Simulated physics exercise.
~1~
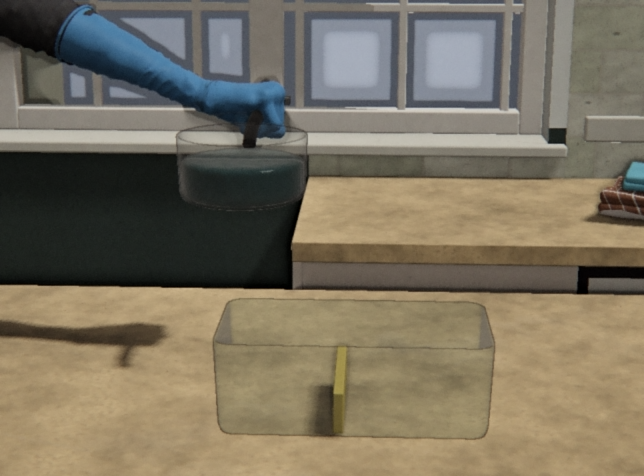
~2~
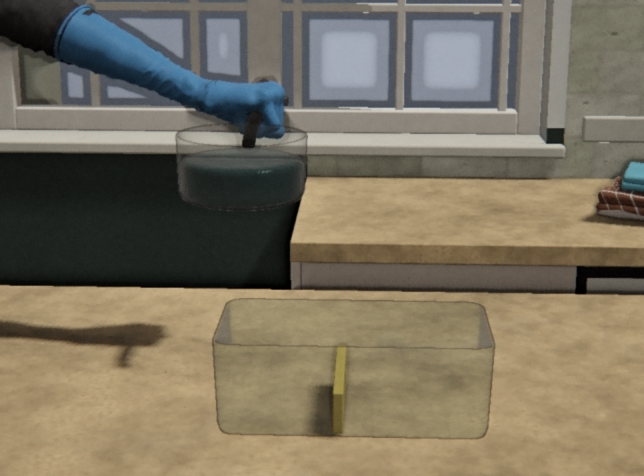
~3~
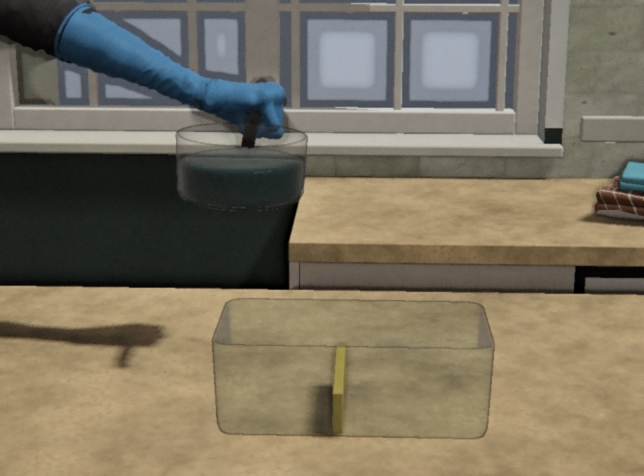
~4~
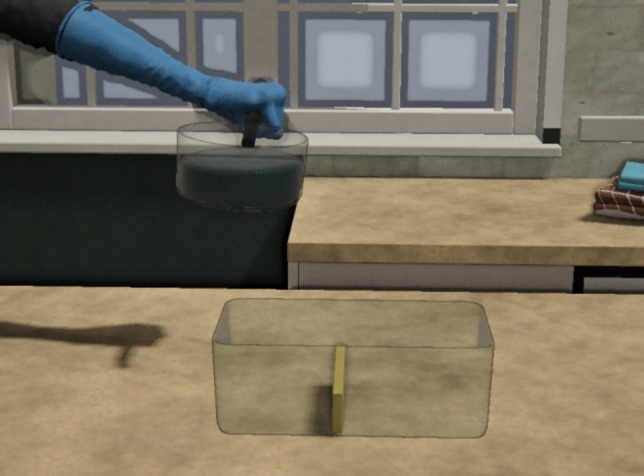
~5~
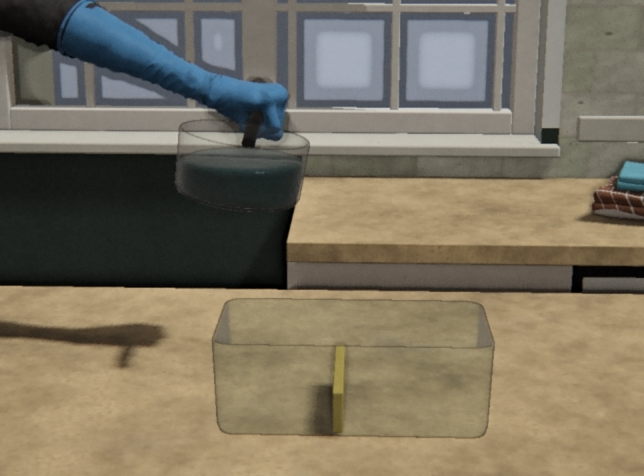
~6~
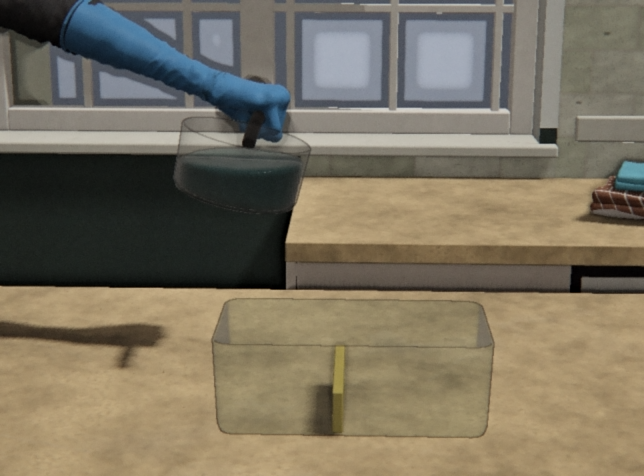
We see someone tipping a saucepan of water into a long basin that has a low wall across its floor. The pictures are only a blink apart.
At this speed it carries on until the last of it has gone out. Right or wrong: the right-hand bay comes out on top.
Right, it does.
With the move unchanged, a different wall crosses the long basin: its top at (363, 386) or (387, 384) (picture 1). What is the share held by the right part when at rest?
It would come to roughly 45 per cent the first time and roughly 10 per cent the second.
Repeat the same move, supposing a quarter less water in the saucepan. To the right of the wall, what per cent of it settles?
It works out near 50 percent.
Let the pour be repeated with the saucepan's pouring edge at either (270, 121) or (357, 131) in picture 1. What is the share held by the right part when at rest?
Start one gives close to 25 percent, start two close to 90 percent.
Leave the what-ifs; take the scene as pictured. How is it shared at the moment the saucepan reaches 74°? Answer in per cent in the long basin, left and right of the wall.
Near 0 on the left, 5 on the right.
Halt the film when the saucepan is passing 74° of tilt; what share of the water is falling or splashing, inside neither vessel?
40 per cent.
A moment on, the tilt is 74° and 54 per cent is still to pour, 1 is left of the wall and 5 right of it.
Next, the tilt is 112° and 6 per cent is still to pour, 18 is left of the wall and 62 right of it.
Then the tilt is 118° and 0 per cent is still to pour, 36 is left of the wall and 63 right of it.
Later the tilt is 118° and 0 per cent is still to pour, 36 is left of the wall and 63 right of it.
Finally, 36 per cent lies left of the wall, 63 right of it and 1 outside.
